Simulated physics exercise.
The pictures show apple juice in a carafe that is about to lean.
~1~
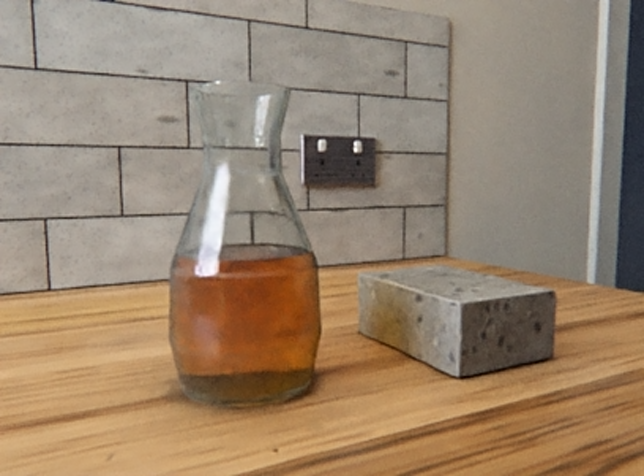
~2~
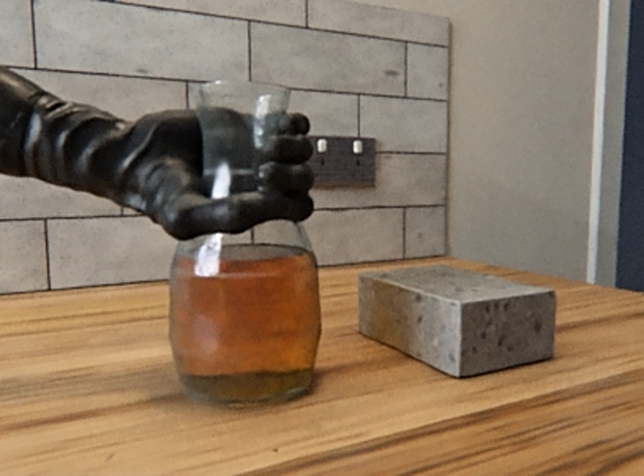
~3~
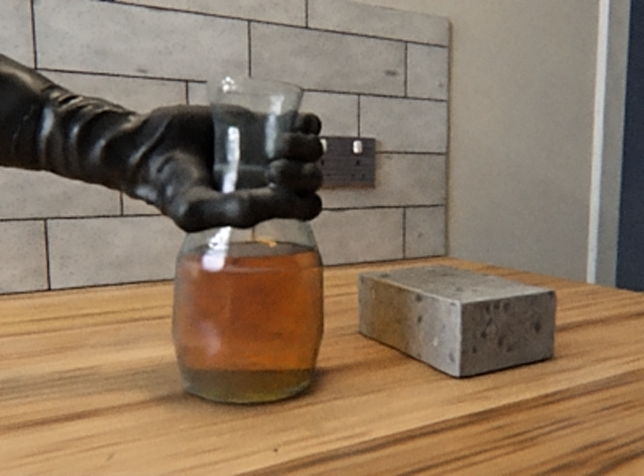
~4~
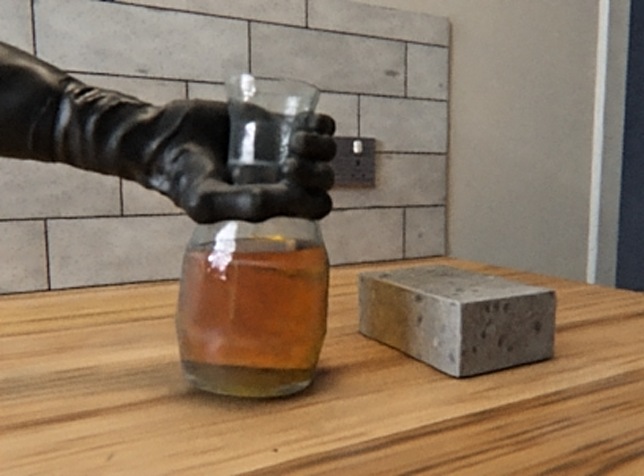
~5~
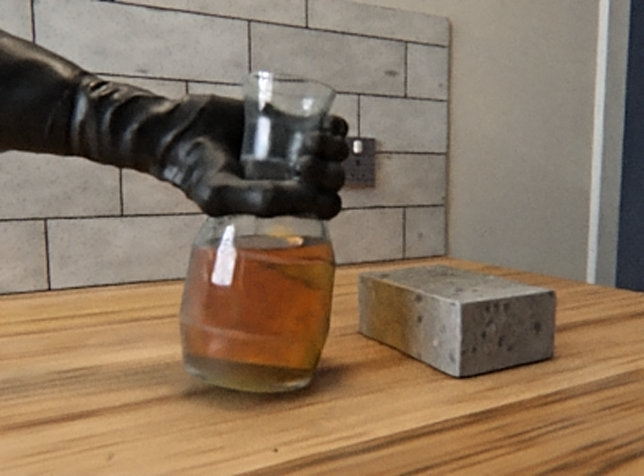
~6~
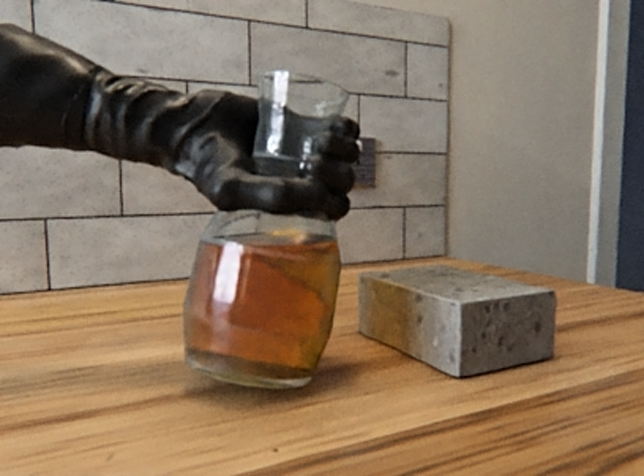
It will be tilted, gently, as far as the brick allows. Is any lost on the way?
At that lean the carafe stays dry outside.
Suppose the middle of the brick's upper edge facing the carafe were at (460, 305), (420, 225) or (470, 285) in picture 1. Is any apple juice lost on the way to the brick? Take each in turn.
As listed: Slops over, loses none, loses some.
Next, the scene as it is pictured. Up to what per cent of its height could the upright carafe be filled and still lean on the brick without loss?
Close to 75 %.
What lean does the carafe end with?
About 55°.
Soon after, the carafe leans by about 35°; nothing has left it.
Later, the carafe leans by about 50°; nothing has left it.
In the end, the carafe leans by about 55°, against the brick; nothing has left it.
